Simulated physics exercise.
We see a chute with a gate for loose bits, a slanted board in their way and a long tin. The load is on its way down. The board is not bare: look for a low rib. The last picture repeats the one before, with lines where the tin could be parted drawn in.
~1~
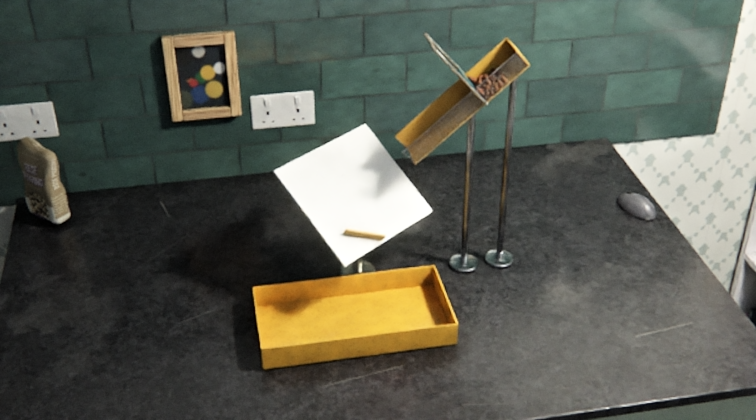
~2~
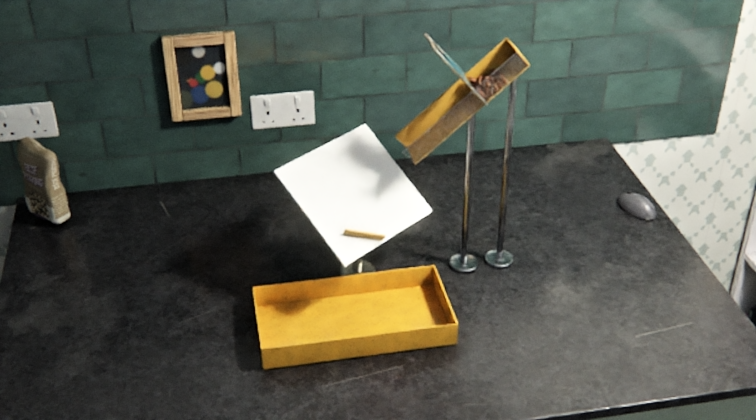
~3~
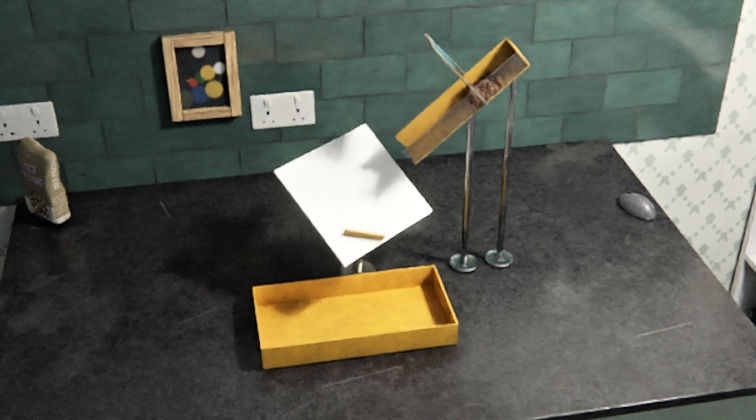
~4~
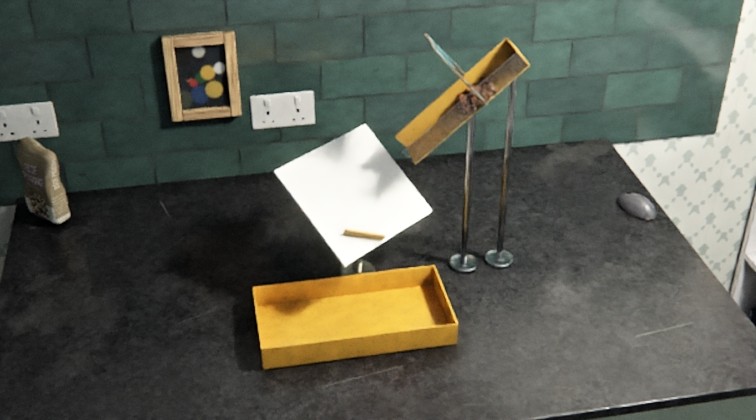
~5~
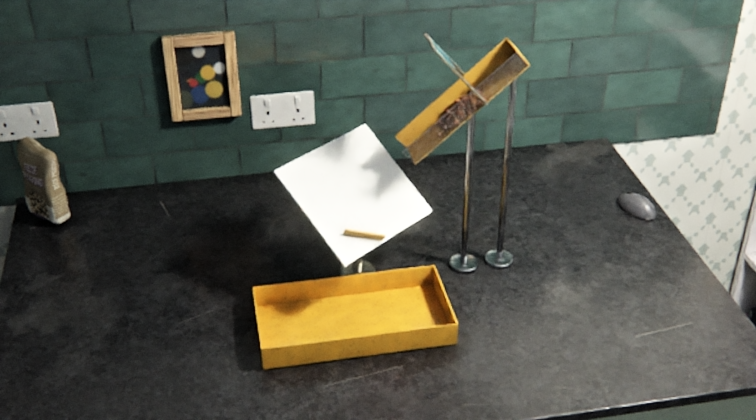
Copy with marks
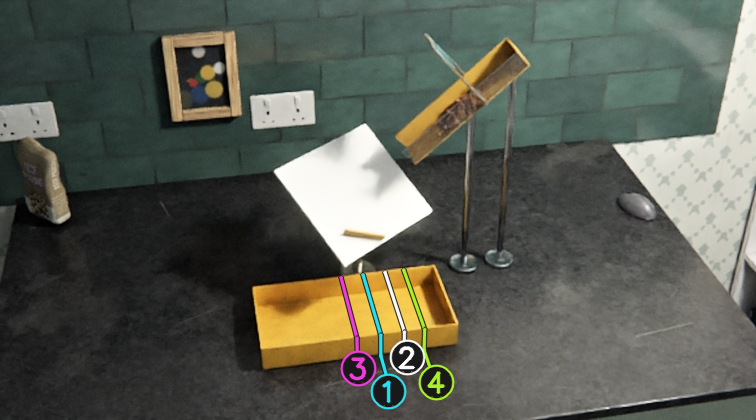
At first, small brown bits sit bunched behind a gate in a raised, sloping chute, above a tilted white board with a low rib and an empty yellow tin on a dark counter. Then the bits slide down the chute past the gate, spreading toward its lower left end, while everything below stays still.
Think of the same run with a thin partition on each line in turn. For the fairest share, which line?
I would pick line 4.
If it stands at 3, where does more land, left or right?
Right.
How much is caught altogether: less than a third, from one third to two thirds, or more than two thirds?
About that: More than two thirds.
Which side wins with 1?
Right.
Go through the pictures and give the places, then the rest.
The first frame shows load behind the gate near (488, 82), bits of dog kibble; lip of the chute near (411, 156), sloping fairly steeply.
The second frame shows middle of the board near (356, 191), tilted fairly steeply; middle of its low edge near (391, 237); of its high edge near (322, 146).
The third frame shows front corners of the tin near (262, 349) and (457, 324), empty; front of the load near (472, 102).
The fourth frame shows middle of the load near (477, 97); its front near (458, 117), close to a third of the way to the lip; rib from (347, 229) to (386, 236).
The fifth frame shows middle of the load near (463, 105); its front near (440, 134), close to two thirds of the way to the lip.
On the marked copy, line 1 crosses the front rim at (380, 334); line 2 crosses the front rim at (404, 331); line 3 crosses the front rim at (356, 337); line 4 crosses the front rim at (424, 328).
Choosing 1, of what is caught, a small share on the left of the divider, all but a few on the right.
Choosing 2, of what is caught, a small share on the left of the divider, the bulk on the right.
Choosing 3, of what is caught, only a few on the left of the divider, all but a few on the right.
Choosing 4, of what is caught, close to half on the left of the divider, close to half on the right.
